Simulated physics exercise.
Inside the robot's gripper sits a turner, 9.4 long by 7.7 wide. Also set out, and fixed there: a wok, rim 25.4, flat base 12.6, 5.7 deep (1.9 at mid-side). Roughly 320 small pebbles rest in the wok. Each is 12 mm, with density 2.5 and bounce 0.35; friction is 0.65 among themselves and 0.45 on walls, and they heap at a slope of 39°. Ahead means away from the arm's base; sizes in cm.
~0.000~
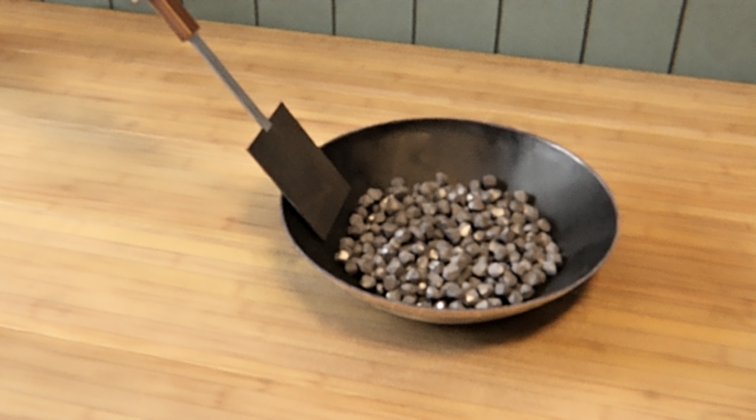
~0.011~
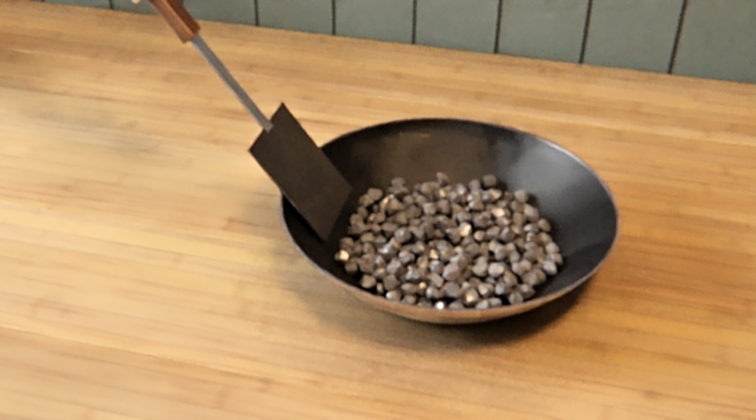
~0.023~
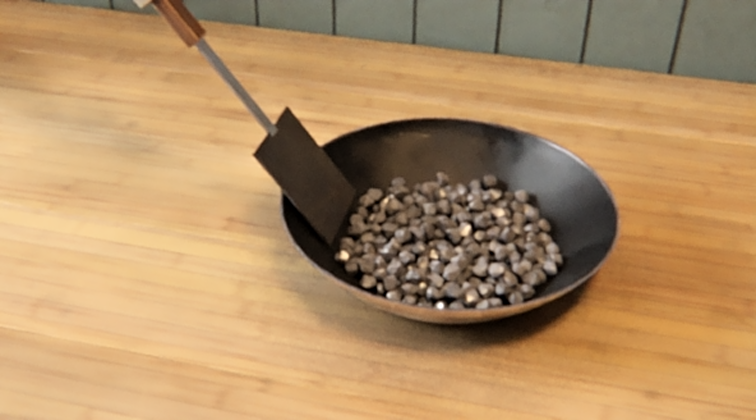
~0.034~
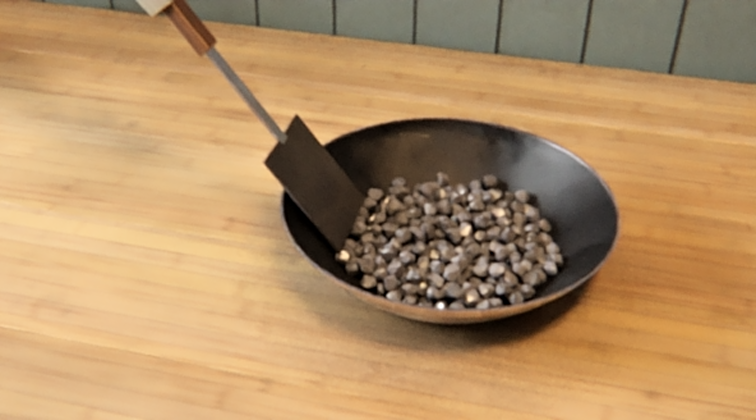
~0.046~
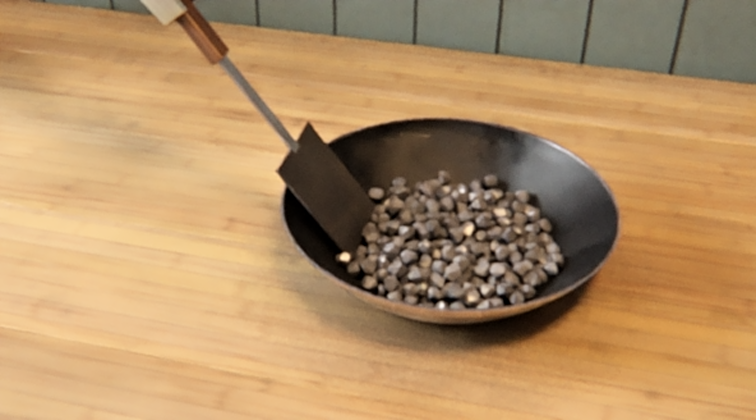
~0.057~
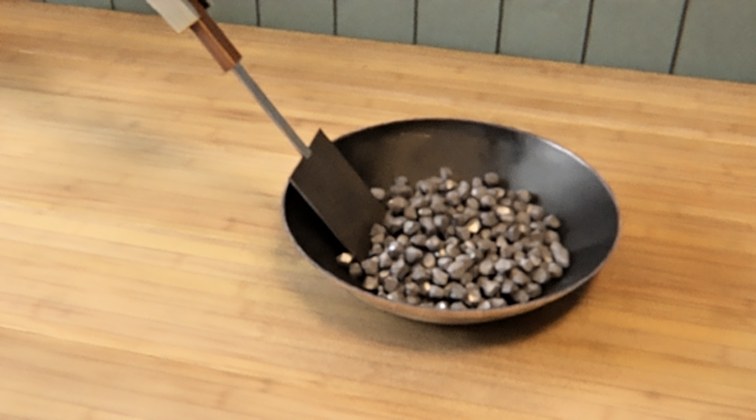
A dark wok sits on a light wooden countertop in front of green-grey wall tiles, seen from above at an angle by a camera that stays still. Small grey-brown pebbles cover its bottom, and a dark, flat-bladed turner with a brown handle leans in from the upper left. The turner slides slightly right and downward into the wok, nudging the nearest pebbles a little to the right.
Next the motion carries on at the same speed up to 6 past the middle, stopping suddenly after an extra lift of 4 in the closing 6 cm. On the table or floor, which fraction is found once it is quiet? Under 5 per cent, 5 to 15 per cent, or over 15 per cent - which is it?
It is 5 to 15 per cent.
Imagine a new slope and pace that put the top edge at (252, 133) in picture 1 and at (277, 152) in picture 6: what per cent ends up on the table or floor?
Close to 0 in a hundred.
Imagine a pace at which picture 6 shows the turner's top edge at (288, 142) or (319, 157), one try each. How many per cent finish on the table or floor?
Try one roughly 0 per cent; try two roughly 15 per cent.
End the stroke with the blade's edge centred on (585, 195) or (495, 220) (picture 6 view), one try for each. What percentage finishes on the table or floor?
40 % and 0 %.
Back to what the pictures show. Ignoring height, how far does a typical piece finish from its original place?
About 4 centimetres.
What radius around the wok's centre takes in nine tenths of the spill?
Roughly 35 cm.
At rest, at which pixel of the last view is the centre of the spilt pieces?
Close to (700, 302) in pixels.
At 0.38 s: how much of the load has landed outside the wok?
I'd put it at around 6 per cent.
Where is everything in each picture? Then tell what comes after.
In the first frame, turner top edge at (264, 124), sloping 52°; upper third of the load around (457, 237), from x 340 to 555, top at y 180; 319 in the wok.
In the second frame, turner top edge at (265, 125), sloping 52°; upper third of the load around (457, 237), from x 340 to 555, top at y 180.
In the third frame, turner top edge at (270, 129), sloping 52°; upper third of the load around (457, 237), from x 340 to 555, top at y 180.
In the fourth frame, turner top edge at (280, 137), sloping 52°; upper third of the load around (457, 237), from x 345 to 555, top at y 180.
In the fifth frame, turner top edge at (292, 145), sloping 52°; upper third of the load around (452, 236), from x 345 to 555, top at y 175.
In the sixth frame, turner top edge at (305, 152), sloping 52°; upper third of the load around (462, 235), from x 345 to 560, top at y 175; 319 in the wok.
By 0.11 s, sloping 52°, highest piece 11 above the table; 318 in the wok, 1 on the blade or in flight.
By 0.16 s, sloping 52°, highest piece 21 above the table; 316 in the wok, 3 on the blade or in flight.
By 0.38 s, sloping 52°, highest piece 36 above the table; 292 in the wok, 17 on the table or floor, 10 on the blade or in flight.
By 1.43 s, sloping 52°, highest piece 7 above the table; 292 in the wok, 27 on the table or floor.
Final count, 292 in the wok, 27 on the table or floor. That is 8 % on the table or floor.
